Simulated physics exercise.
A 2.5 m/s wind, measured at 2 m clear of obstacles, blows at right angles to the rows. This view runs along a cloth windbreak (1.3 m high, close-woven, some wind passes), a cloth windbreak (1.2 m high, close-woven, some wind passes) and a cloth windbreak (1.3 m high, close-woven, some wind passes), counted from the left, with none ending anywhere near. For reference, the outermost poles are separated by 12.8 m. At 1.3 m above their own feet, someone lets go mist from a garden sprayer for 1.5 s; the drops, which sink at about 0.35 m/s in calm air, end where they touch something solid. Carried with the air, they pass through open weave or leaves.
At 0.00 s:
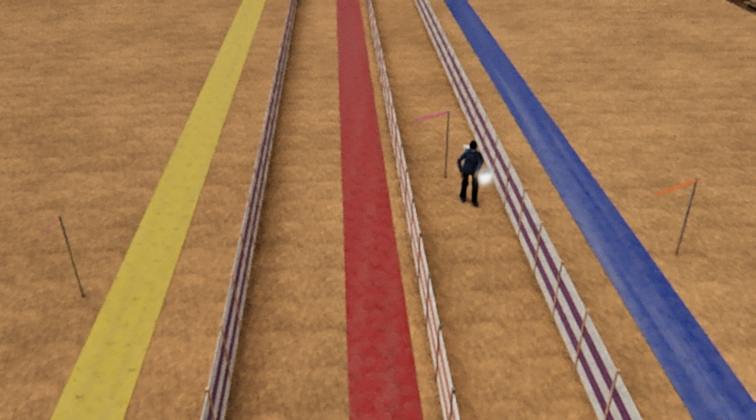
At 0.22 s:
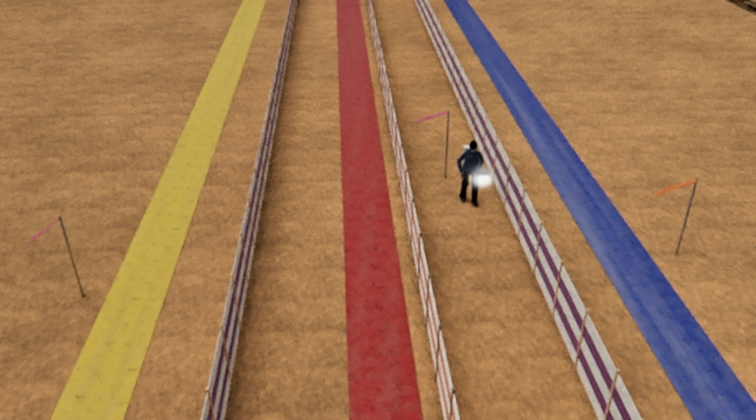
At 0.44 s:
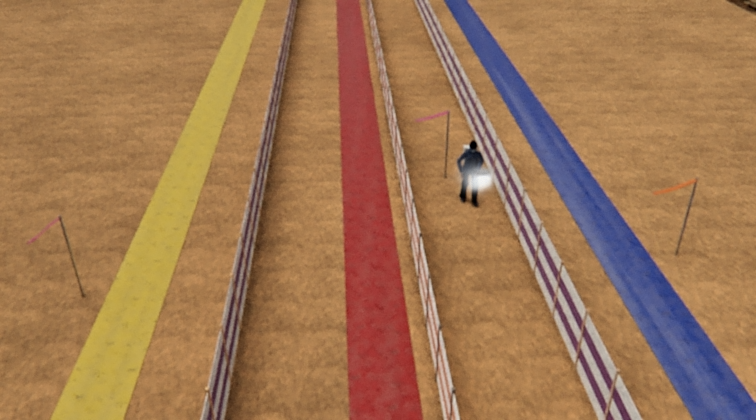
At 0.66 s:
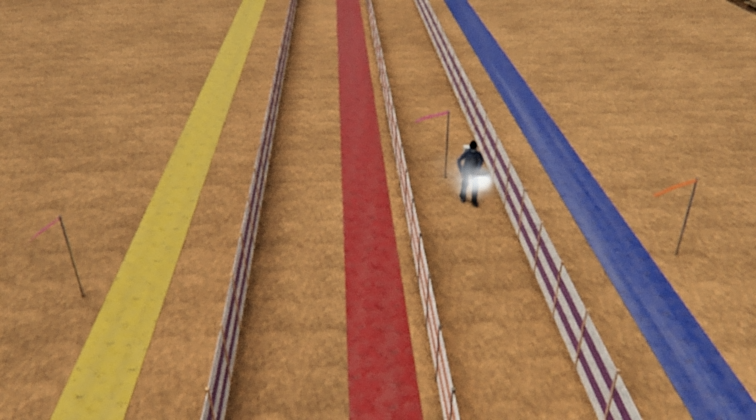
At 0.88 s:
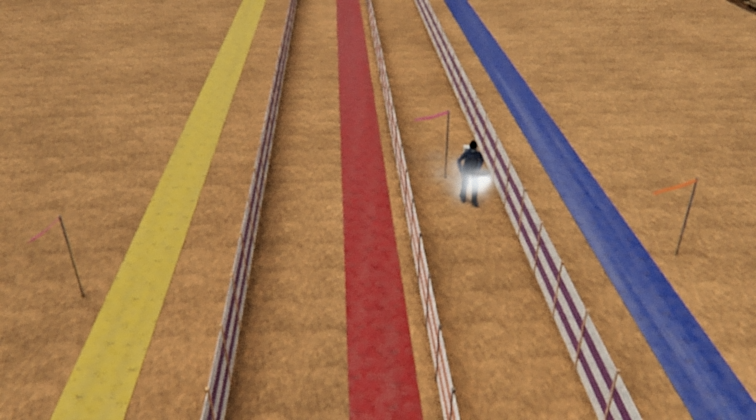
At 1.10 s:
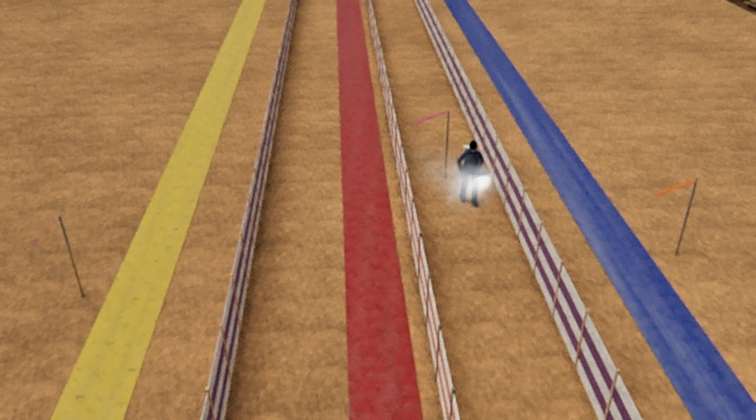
White mist spreading slightly leftward around a dark-clothed figure standing between striped barriers, as small ribbons on thin poles flutter.
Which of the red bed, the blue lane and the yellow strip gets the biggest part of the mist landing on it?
Red.
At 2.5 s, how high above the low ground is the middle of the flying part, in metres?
Roughly 1.0 m up.
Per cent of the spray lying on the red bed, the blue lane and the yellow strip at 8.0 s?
About 10 per cent red, 0 per cent blue and 0 per cent yellow.
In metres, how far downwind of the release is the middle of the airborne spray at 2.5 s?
My estimate would be some 1.0 metres.
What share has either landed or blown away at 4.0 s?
Roughly 15 %.
After 2.5 s, 0 % lies on the red bed, 0 % on the yellow strip and 0 % on the blue lane; 1 % has touched down or left; the middle of what still flies is 1.0 m above the low ground, near (441, 188).
After 4.0 s, 0 % lies on the red bed, 0 % on the yellow strip and 0 % on the blue lane; 16 % has touched down or left; the middle of what still flies is 0.8 m above the low ground, near (410, 196).
After 8.0 s, 11 % lies on the red bed, 0 % on the yellow strip and 0 % on the blue lane; 70 % has touched down or left; the middle of what still flies is 0.7 m above the low ground, near (248, 204).
After 20.0 s, 17 % lies on the red bed, 2 % on the yellow strip and 0 % on the blue lane; 98 % has touched down or left.
After 45.0 s, 17 % lies on the red bed, 3 % on the yellow strip and 0 % on the blue lane; 100 % has touched down or left.
